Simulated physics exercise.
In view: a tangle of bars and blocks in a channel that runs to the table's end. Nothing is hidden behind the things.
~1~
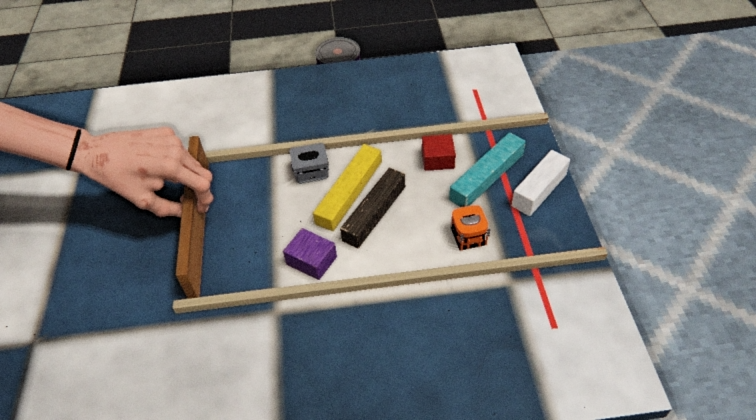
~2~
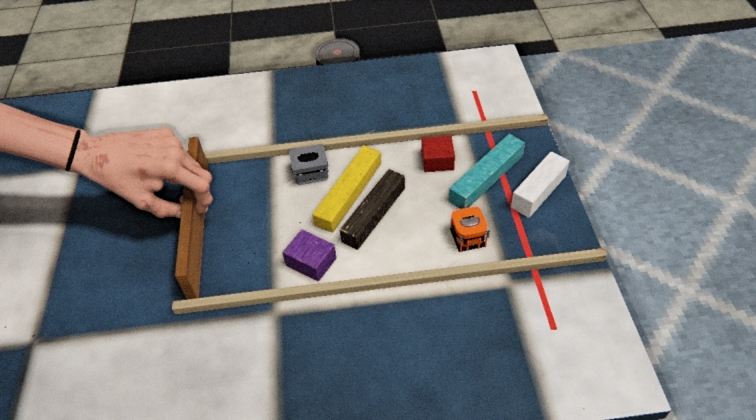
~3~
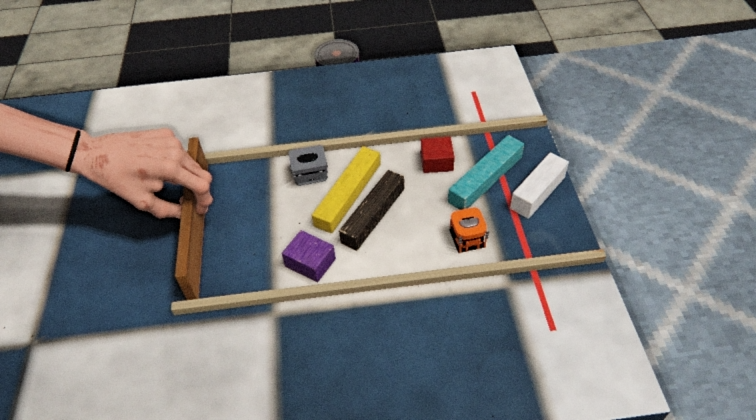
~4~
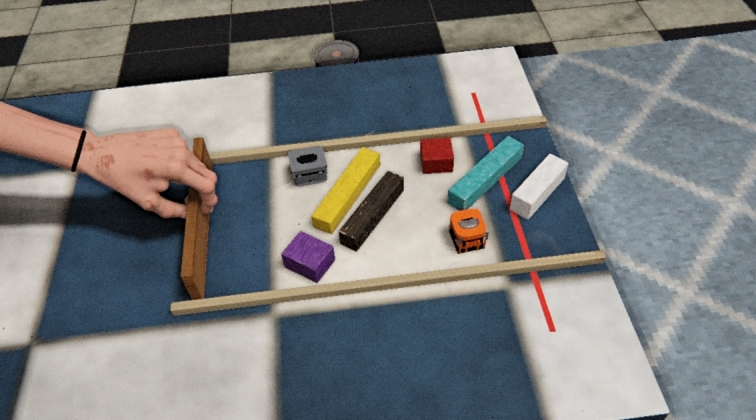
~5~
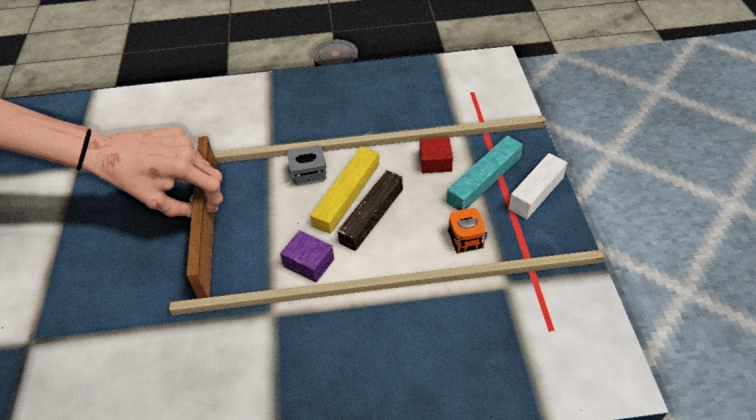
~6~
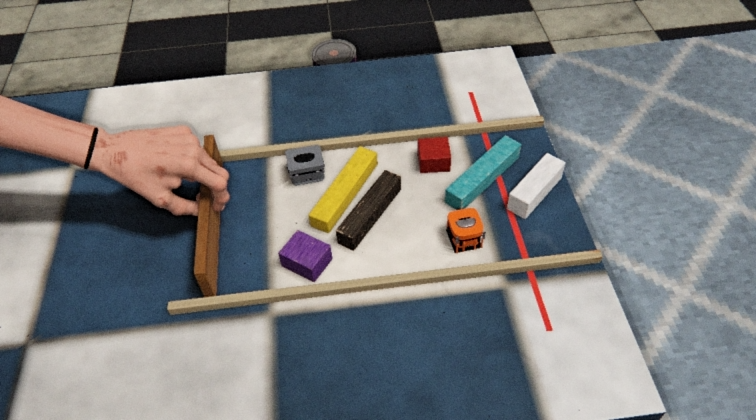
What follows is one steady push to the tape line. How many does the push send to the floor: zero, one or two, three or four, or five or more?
Outcome: The number that fall off is three or four.
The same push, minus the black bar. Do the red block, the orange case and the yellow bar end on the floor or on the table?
The red block drops off, the orange case survives, the yellow bar is kept.
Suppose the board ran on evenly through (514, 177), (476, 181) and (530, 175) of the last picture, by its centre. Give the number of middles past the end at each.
The counts: 4, 0 and 5.
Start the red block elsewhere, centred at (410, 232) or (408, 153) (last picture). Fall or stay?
Place by place, it does not fall; drops off.
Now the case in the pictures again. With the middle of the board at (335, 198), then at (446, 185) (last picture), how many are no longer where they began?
The counts are 4 and 8.
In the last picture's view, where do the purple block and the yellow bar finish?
First (547, 233), then (534, 167).
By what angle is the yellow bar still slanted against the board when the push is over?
About 30°.
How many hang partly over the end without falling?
The number is 3.
Soon after, none off yet; white bar at rest near (536, 185); turquoise bar at rest near (484, 173); orange case at rest near (465, 230).
After that, none off yet; white bar displaced a little near (560, 191); turquoise bar displaced a little near (539, 183); orange case displaced well along near (542, 230).
In the end, the number that fall off is three or four; gone, red block, turquoise bar and white bar.
